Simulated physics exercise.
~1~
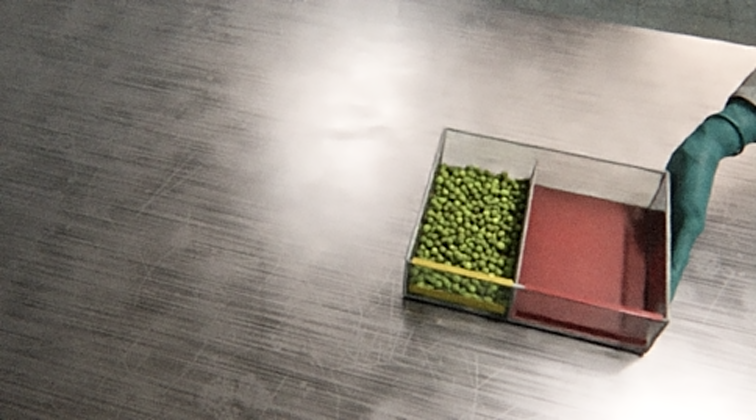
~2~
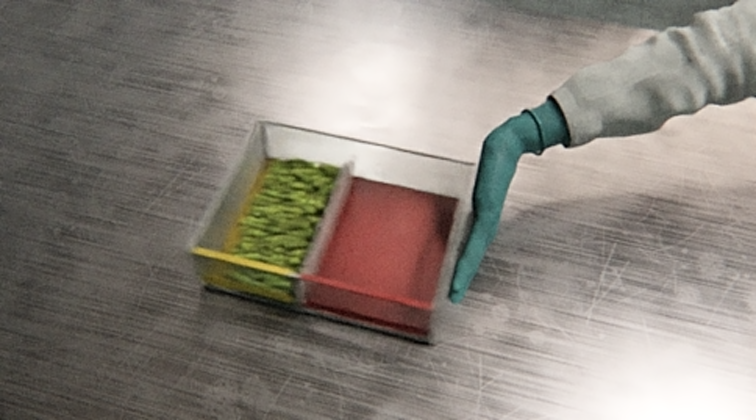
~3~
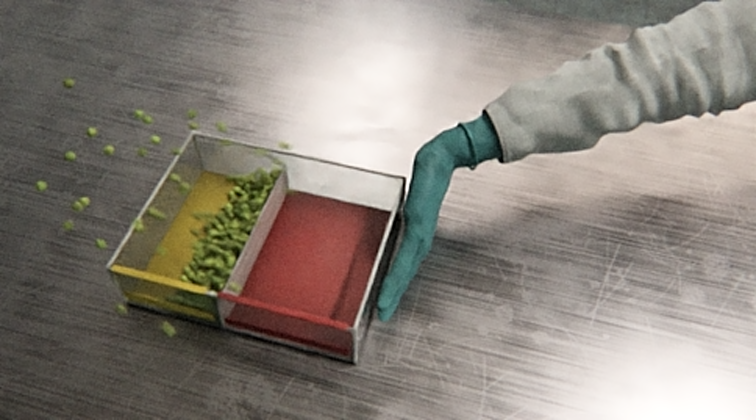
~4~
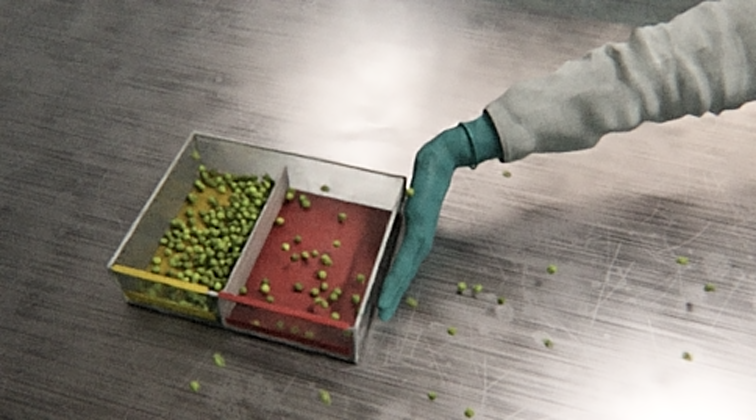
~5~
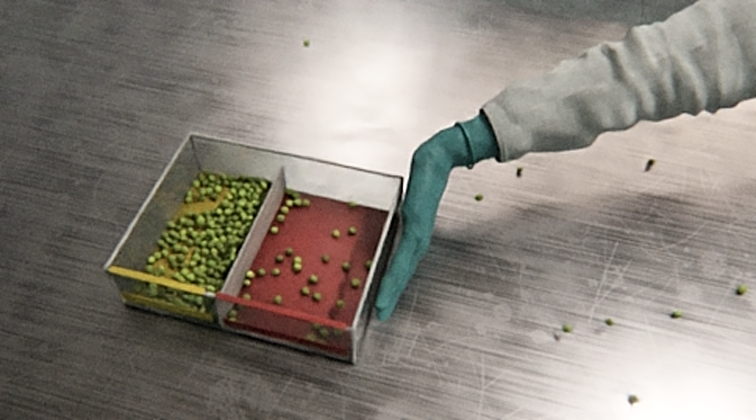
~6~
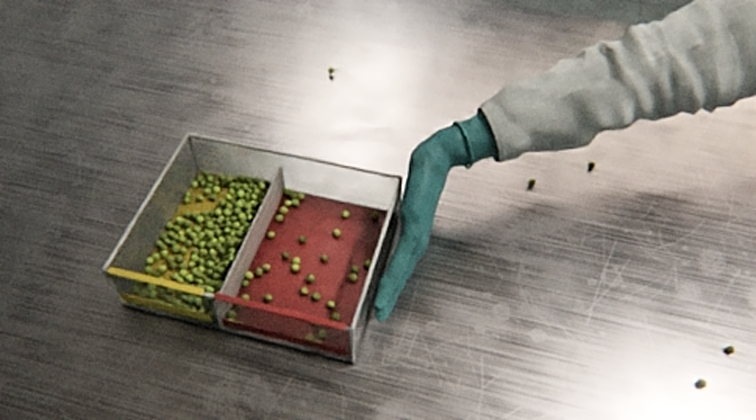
At the start, a gloved hand rests against the right side of a clear two-part tray on a brushed metal surface, with green peas filling the yellow section on the left and the red section empty. The hand and tray move quickly left, and the tray comes to a stop. The peas shift inside their section, and some fly up over the edges. Several then drop into the red section while others scatter across the metal. The hand stays against the tray as the peas settle, leaving most in yellow, some in red and a few outside.
